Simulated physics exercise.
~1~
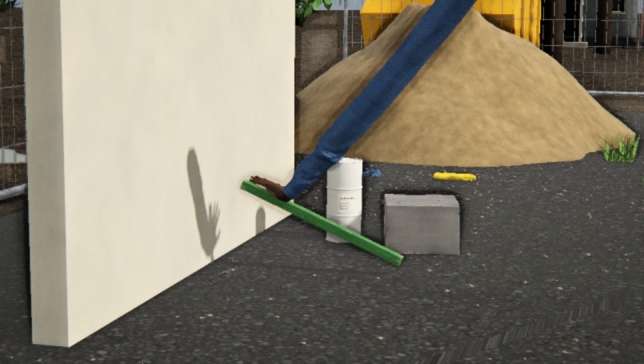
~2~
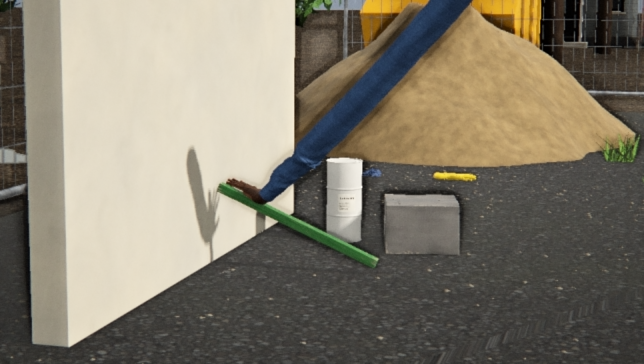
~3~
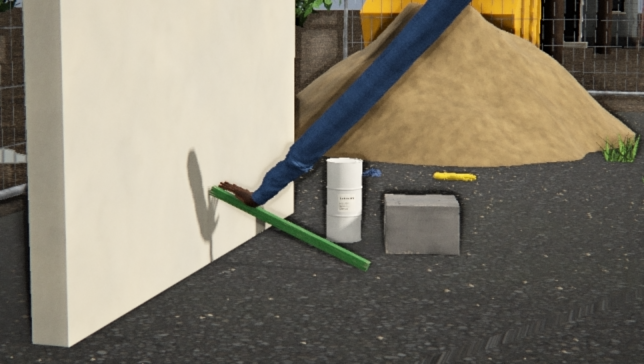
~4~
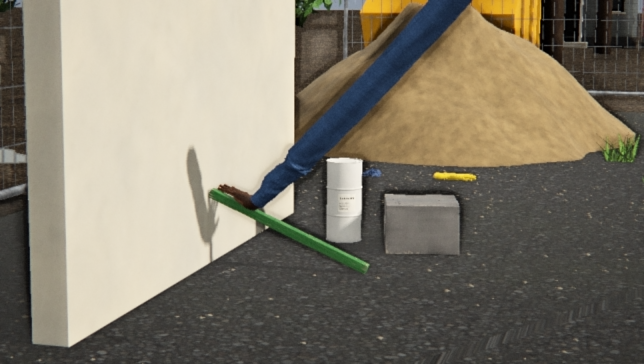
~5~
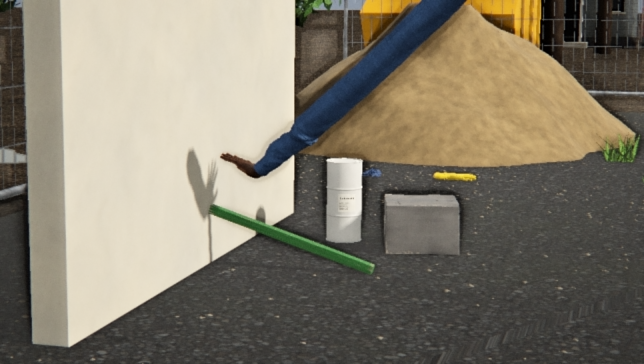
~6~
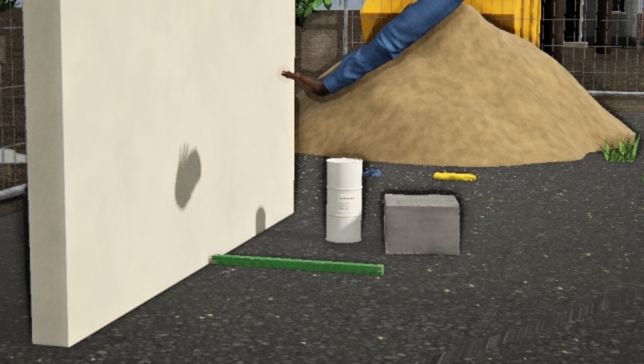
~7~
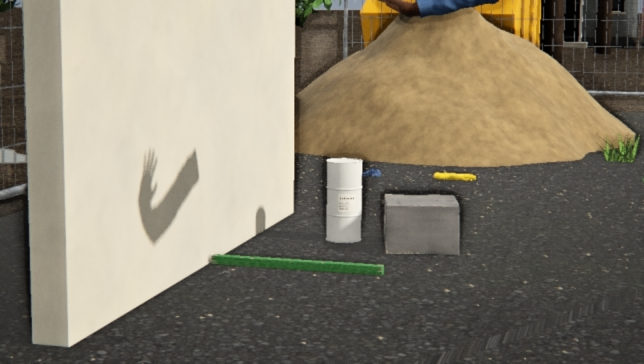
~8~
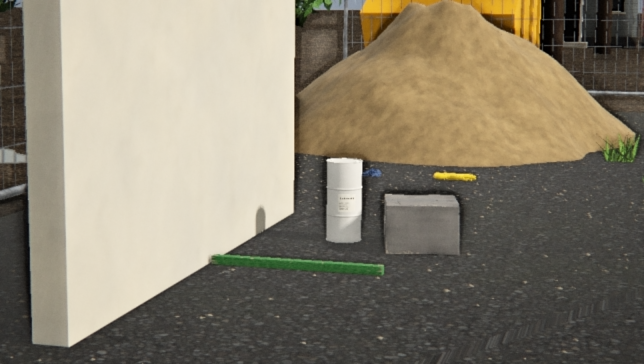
A green pole, held by a hand in a long blue sleeve, moves left across dark tarmac toward a pale wall on a building site, seen from a still, slightly raised viewpoint. A white canister and a grey box stand to the right, with a small yellow object behind them and a large sand heap and wire fencing beyond. The hand sets the pole's upper end against the wall, then lets go and draws back. The pole slips down the wall and drops flat. The arm withdraws, leaving the pole lying on the ground, the canister and box unmoved.
